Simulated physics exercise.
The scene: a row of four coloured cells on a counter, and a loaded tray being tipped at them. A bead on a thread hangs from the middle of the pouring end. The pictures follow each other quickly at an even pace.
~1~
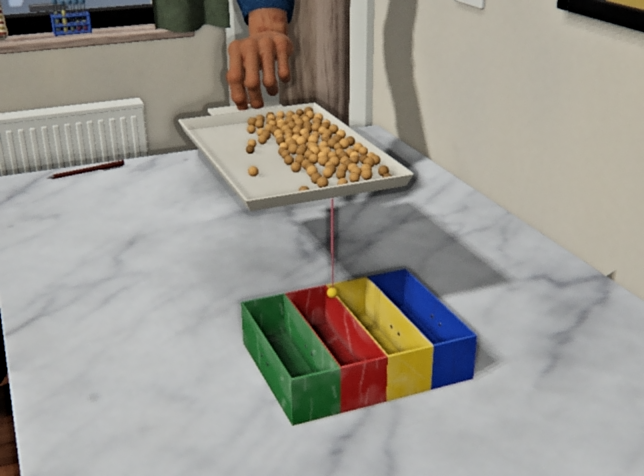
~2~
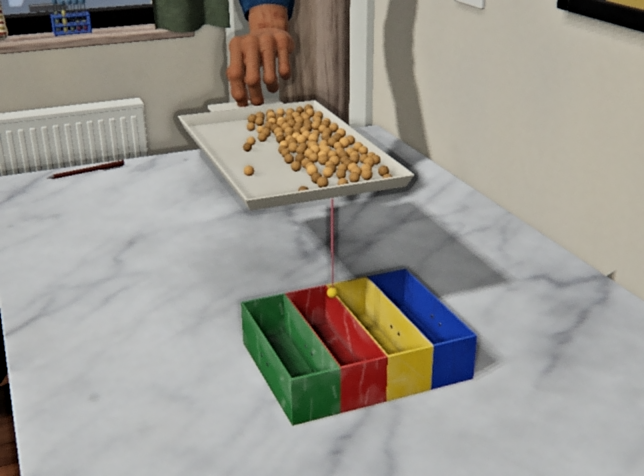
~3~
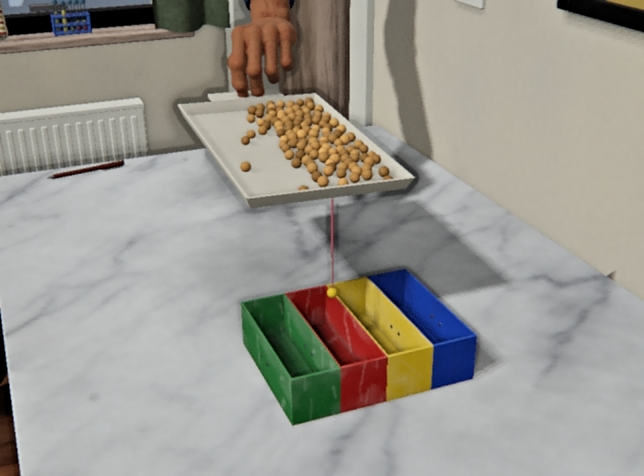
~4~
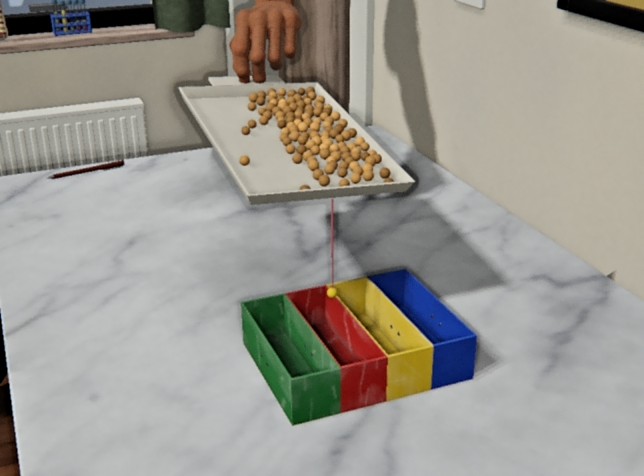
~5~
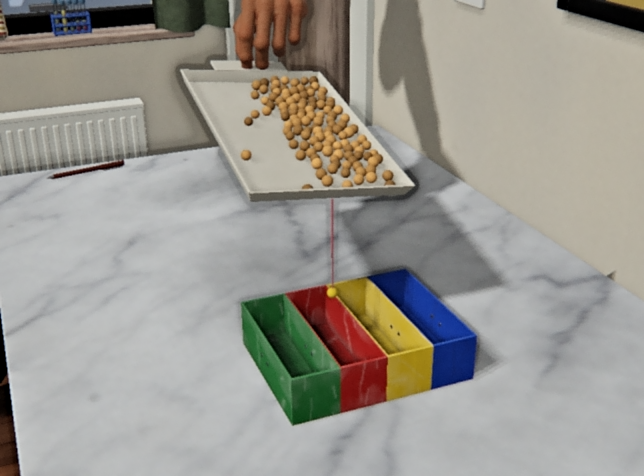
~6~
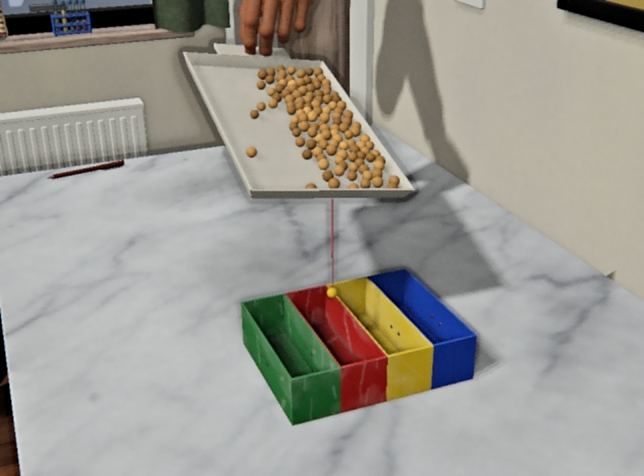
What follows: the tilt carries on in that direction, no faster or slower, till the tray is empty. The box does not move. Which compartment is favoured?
The blue one ends fullest.
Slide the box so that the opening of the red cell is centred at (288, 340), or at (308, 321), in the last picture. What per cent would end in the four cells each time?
In turn 20 and 50 in a hundred.
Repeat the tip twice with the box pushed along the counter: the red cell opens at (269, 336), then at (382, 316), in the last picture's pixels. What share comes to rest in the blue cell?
First some 10, then 20 per cent.
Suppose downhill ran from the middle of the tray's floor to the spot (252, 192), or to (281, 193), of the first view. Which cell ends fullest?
The first try: The green one. The second: The cell in green.
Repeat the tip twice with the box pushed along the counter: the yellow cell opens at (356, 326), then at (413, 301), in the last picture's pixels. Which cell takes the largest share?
At the first place the cell in blue, at the second that yellow cell.
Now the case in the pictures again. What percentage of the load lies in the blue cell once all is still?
Some 50 per cent.
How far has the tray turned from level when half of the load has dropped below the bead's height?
Around 70° of tilt.
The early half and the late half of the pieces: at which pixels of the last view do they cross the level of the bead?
First near (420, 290), later near (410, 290).
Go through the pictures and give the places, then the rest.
In the first frame, corners of the pouring end (250, 198) and (406, 173), level; middle of the load (311, 145), round wooden beads; bead on its thread (333, 293); green cell (316, 392); red cell (364, 380); yellow cell (409, 369); blue cell (453, 358).
In the second frame, corners of the pouring end (250, 197) and (406, 173), level; middle of the load (311, 144).
In the third frame, corners of the pouring end (251, 195) and (407, 176), tipped barely, lowest at the right corner; middle of the load (311, 140).
In the fourth frame, corners of the pouring end (252, 192) and (407, 179), tipped a little, lowest at the right corner; middle of the load (313, 133).
In the fifth frame, corners of the pouring end (253, 189) and (408, 183), tipped a little, lowest at the right corner; middle of the load (316, 128).
In the sixth frame, corners of the pouring end (255, 186) and (407, 186), tipped clearly, lowest at the right corner; middle of the load (322, 125), almost all on the move; green cell (316, 392); red cell (364, 380); yellow cell (409, 369); blue cell (453, 358).
Just after the last frame, tray tipped steeply; roughly half on the tray; about a tenth in the blue cell; about a tenth in the yellow cell; roughly a third falling or outside the box.
A moment on, tray tipped past a quarter turn; roughly half in the blue cell; roughly a quarter in the yellow cell; just a few in the red cell; roughly a quarter falling or outside the box.
Further on, tray tipped past a quarter turn; roughly half in the blue cell; roughly a quarter in the yellow cell; just a few in the red cell; roughly a quarter falling or outside the box.
When it is over, tray tipped past a quarter turn; roughly half in the blue cell; roughly a quarter in the yellow cell; just a few in the red cell; not one in the green cell; roughly a quarter outside the box.
